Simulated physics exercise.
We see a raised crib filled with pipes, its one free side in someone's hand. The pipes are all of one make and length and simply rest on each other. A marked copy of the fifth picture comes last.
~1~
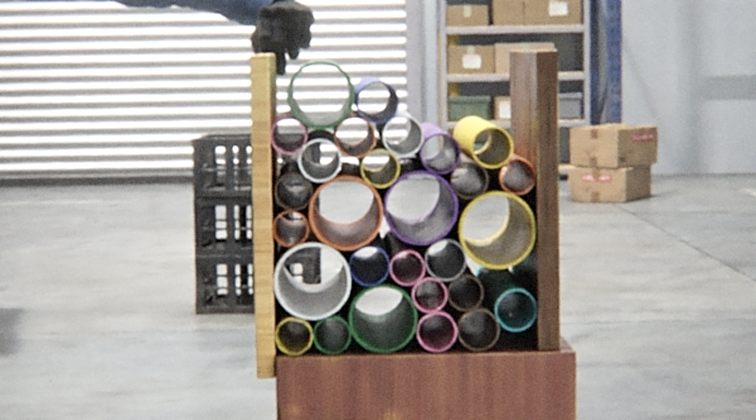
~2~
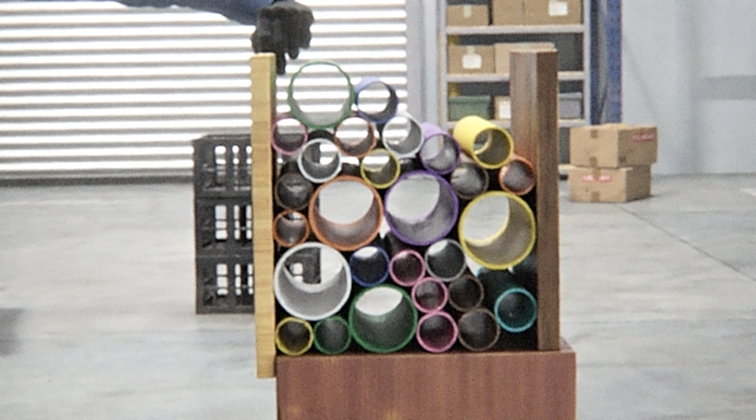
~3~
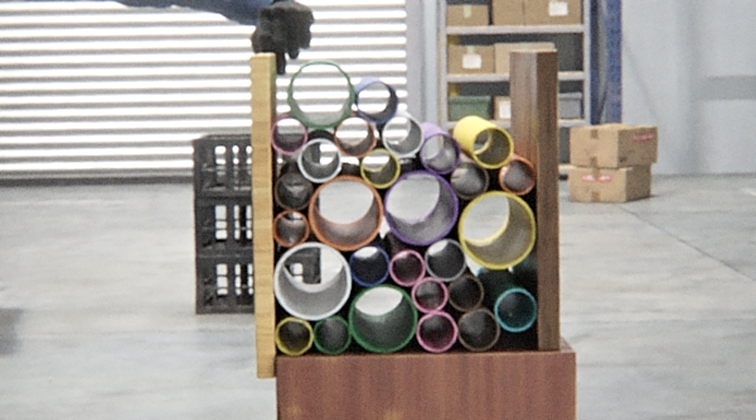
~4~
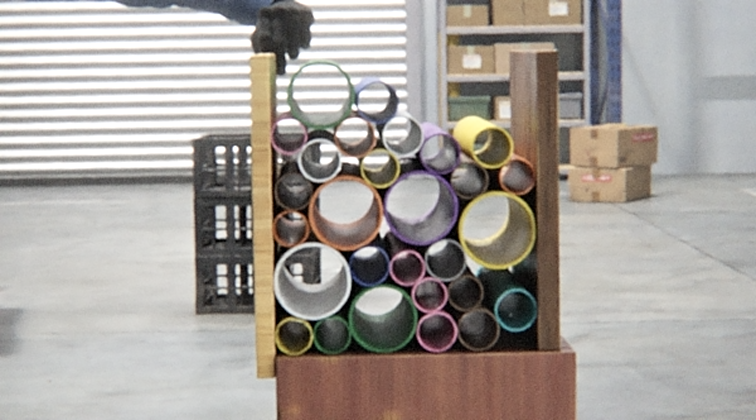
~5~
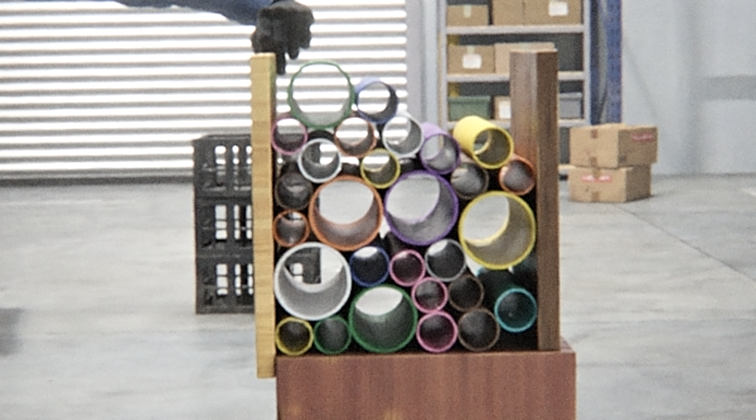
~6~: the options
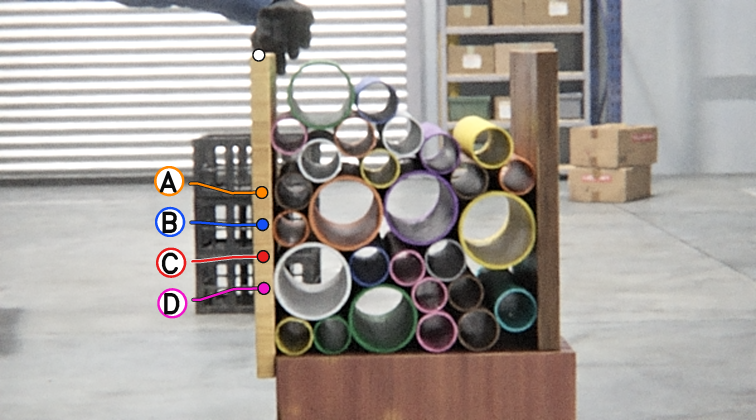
In a warehouse, a gloved hand stays at a crib of colourful pipes, barely moving.
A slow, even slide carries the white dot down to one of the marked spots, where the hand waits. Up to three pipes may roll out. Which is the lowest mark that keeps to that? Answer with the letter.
No lower than A.
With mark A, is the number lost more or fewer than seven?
Fewer than seven.
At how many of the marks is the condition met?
One of the four.
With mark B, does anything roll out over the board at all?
Yes.
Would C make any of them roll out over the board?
Yes, at C.
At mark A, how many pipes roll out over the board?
With A, two.
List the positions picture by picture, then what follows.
An orange pipe (291, 229); a brown pipe (469, 180); a white pipe (403, 136), in the first frame.
A white pipe (403, 136); side board (268, 203), in the second frame.
A yellow pipe (294, 336); a white pipe (312, 281), in the third frame.
A grey pipe (446, 260); an orange pipe (291, 229), in the fourth frame.
A brown pipe (469, 180); a white pipe (403, 136); side board (268, 203), in the fifth frame.
On the marked copy, A at (262, 192); B at (263, 224); C at (263, 256); D at (264, 288); the white dot at (259, 55).
Following A. Soon after the start, top of the board (270, 117).
Later, top of the board (271, 189).
In the end, top of the board (271, 191), two out over the board.
As for the rest, B more than three out over the board; C more than three out over the board; D more than three out over the board.
